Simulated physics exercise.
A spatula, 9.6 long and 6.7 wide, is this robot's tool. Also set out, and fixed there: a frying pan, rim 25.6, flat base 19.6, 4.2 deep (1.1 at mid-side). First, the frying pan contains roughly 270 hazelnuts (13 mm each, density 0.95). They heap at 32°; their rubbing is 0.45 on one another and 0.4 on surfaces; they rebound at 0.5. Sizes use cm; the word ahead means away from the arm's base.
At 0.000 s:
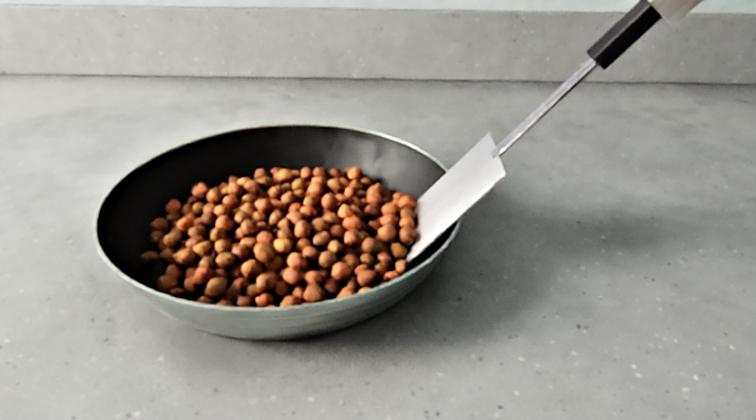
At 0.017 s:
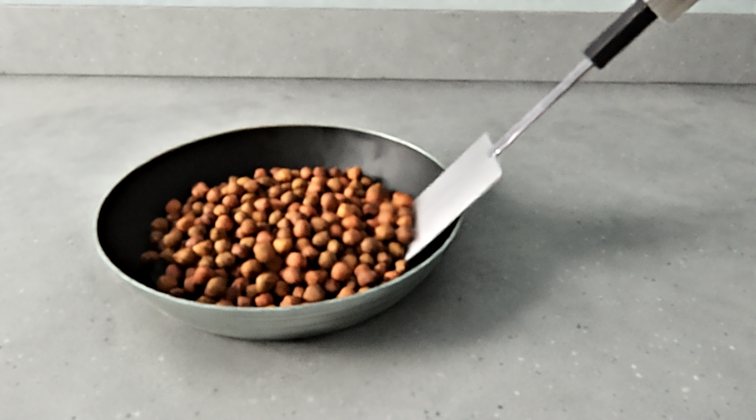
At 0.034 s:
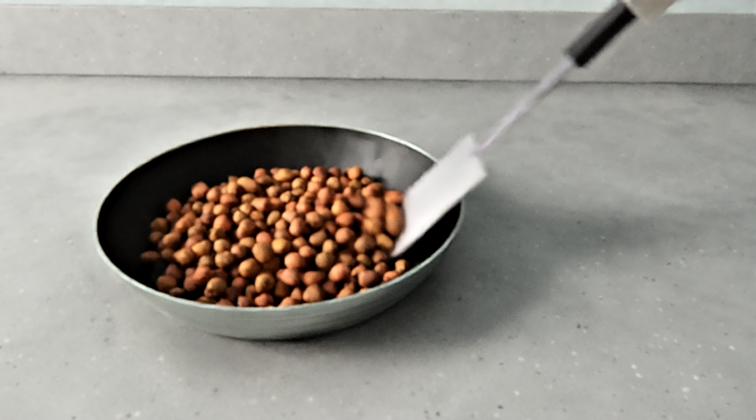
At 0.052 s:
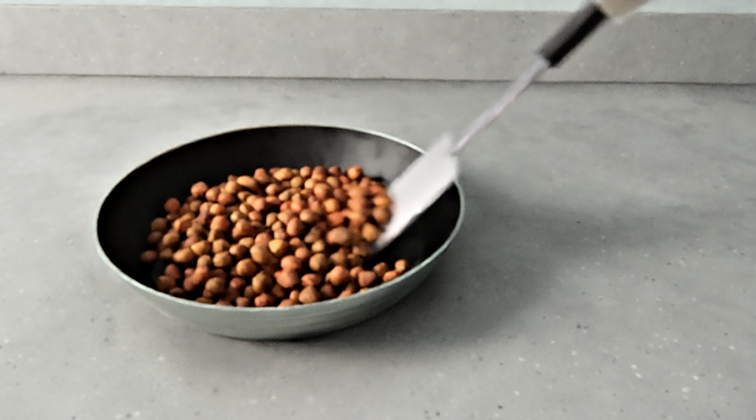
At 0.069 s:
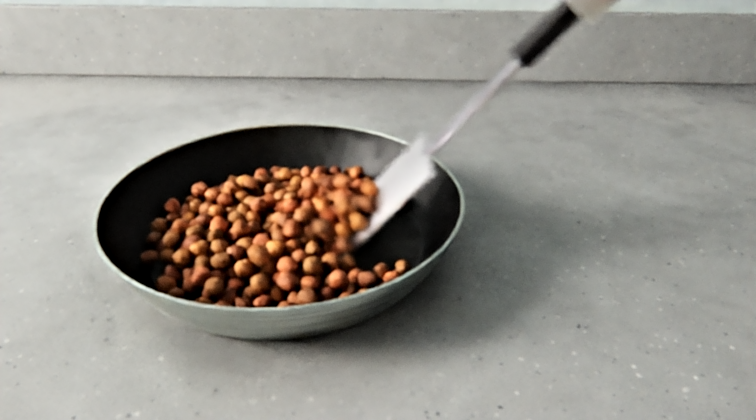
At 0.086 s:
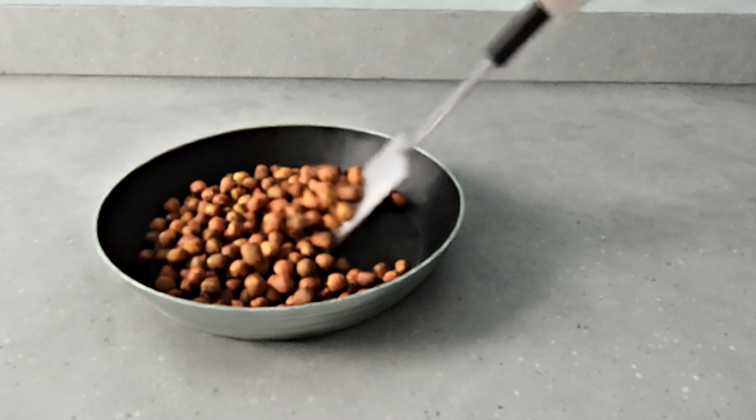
Spatula with a metal blade pushing a heap of round brown hazelnuts leftward across a dark frying pan on a grey counter.
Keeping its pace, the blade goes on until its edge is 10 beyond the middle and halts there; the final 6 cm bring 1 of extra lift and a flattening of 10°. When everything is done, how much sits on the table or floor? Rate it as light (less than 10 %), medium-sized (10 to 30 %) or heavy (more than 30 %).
Rated medium-sized.
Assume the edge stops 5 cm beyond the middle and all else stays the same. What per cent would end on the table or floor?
0 %, roughly.
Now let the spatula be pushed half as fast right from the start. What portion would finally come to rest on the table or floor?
I'd say close to 5 per cent.
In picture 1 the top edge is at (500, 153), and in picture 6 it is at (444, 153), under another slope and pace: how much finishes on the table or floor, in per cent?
It comes to something like 10 %, give or take.
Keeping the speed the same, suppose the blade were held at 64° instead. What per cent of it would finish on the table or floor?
Roughly 25 per cent.
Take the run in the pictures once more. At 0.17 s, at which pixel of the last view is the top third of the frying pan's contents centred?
Around (212, 207).
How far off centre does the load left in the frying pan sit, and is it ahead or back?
Roughly 3.5 cm ahead of the centre.
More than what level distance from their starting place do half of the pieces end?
Somewhere around 3 centimetres, I'd say.
After 0.13 s, sloping 50°, highest piece 7 above the table; 272 in the frying pan.
After 0.17 s, sloping 47°, highest piece 7 above the table; 272 in the frying pan.
After 0.39 s, sloping 40°, highest piece 13 above the table; 222 in the frying pan, 33 on the table or floor, 17 on the blade or in flight.
After 1.44 s, sloping 40°, highest piece 4 above the table; 222 in the frying pan, 50 on the table or floor.
At rest, 222 in the frying pan, 50 on the table or floor. That is 18 % on the table or floor.
